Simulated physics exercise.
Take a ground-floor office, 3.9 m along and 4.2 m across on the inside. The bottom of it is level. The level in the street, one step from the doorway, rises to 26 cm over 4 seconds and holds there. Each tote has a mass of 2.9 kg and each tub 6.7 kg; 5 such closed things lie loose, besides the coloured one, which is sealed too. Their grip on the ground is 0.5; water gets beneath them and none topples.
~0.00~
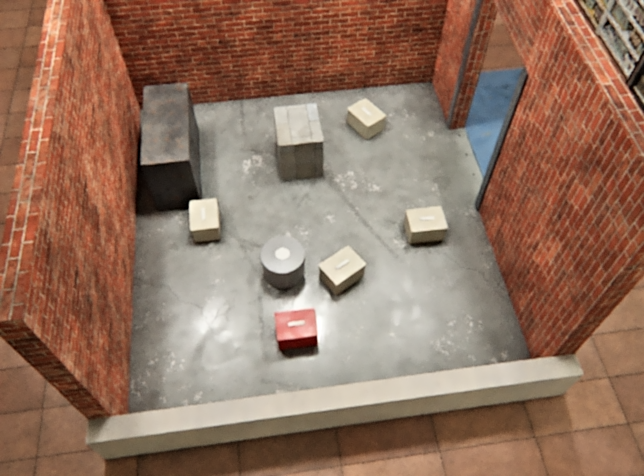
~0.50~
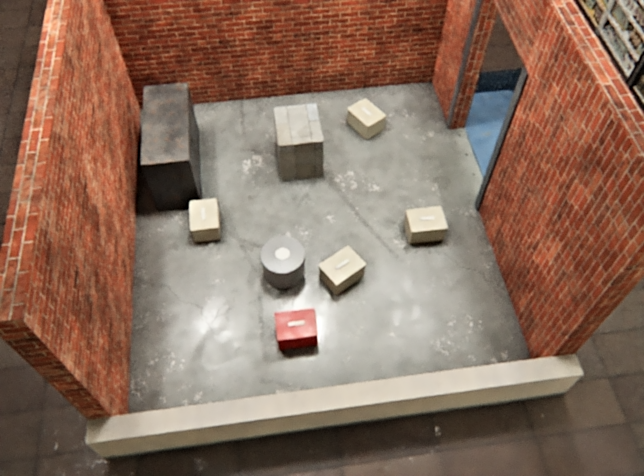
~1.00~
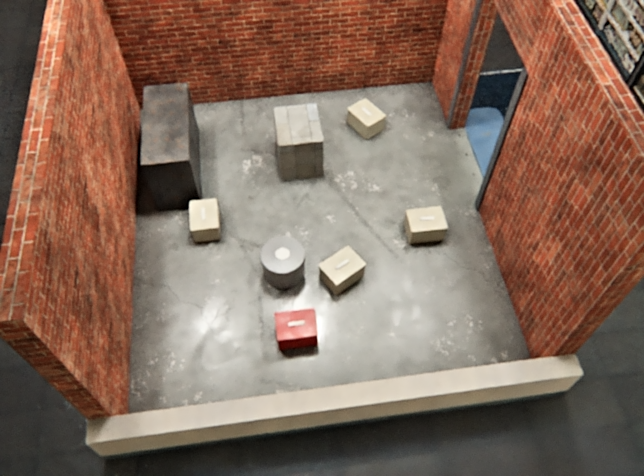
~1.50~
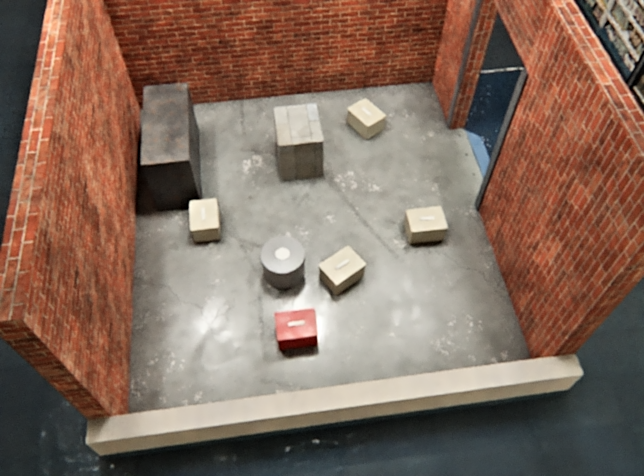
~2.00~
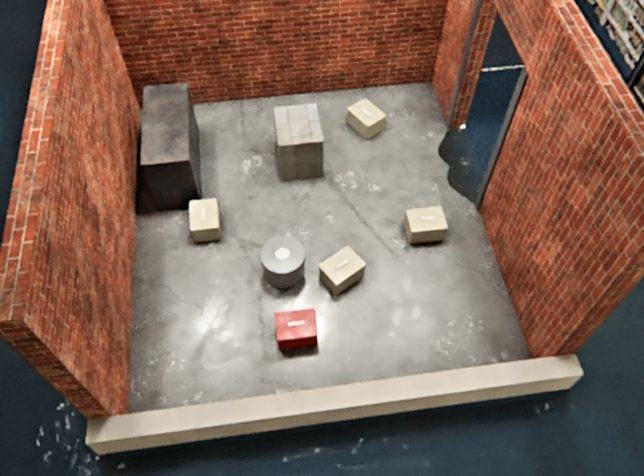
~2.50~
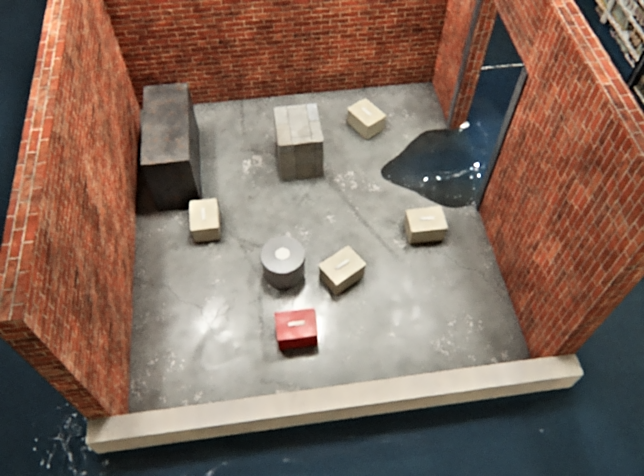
In a brick-walled room with a bare grey floor, dark water spread over the ground outside, then crept through the doorway on the right, while the red box and pale boxes stayed put.
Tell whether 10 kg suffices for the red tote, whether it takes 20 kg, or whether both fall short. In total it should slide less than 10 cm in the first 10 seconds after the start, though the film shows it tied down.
Only the hefty one is fine.
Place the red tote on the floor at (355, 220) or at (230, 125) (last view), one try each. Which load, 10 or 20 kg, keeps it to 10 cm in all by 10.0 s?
Taking them in turn, neither mass keeps it, and only the heavier mass keeps it.
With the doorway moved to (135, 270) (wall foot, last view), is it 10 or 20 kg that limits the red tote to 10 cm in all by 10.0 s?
Answer: Only the upper mass works.
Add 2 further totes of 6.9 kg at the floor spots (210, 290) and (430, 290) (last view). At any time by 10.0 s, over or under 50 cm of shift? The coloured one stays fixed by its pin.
First exceeds it, then stays inside.
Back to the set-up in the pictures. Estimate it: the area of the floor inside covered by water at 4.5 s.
7.5 m2.
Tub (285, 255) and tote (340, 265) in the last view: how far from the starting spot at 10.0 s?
They've ended up 140 cm and 150 cm away, in that order.
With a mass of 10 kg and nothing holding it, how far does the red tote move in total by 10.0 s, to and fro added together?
Path length near 30 cm.
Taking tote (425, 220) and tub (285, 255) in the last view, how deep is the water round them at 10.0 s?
3 and 9 cm.
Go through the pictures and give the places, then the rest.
The red tote at (296, 324), on the bottom; 0.0 m2 under water; 0 of 6 have shifted, in the first frame.
The red tote at (296, 324), on the bottom; water covers 0.0 m2; 0 of 6 have shifted, in the second frame.
The red tote at (296, 324) rests on the ground; 0.0 m2 under water; 0 of 6 have shifted, in the third frame.
The red tote at (296, 324) rests on the ground; 0.0 m2 under water; 0 of 6 have shifted, in the fourth frame.
The red tote at (296, 324), on the bottom; water covers 0.1 m2; 0 of 6 have shifted, in the fifth frame.
The red tote at (296, 324), on the bottom; water covers 0.8 m2; 0 of 6 have shifted, in the sixth frame.
After 3.5 s the red tote would be 0 cm from its start with 10 kg and 0 cm from its start with 20 kg; 0 cm of water round it then.
After 4.5 s the red tote would be 0 cm from its start with 10 kg and 0 cm from its start with 20 kg; 0 cm of water round it then.
After 7.0 s the red tote would be 0 cm from its start with 10 kg and 0 cm from its start with 20 kg; 4 cm of water round it then.
After 10.0 s the red tote would be 3 cm from its start with 10 kg and 1 cm from its start with 20 kg; 11 cm of water round it then.
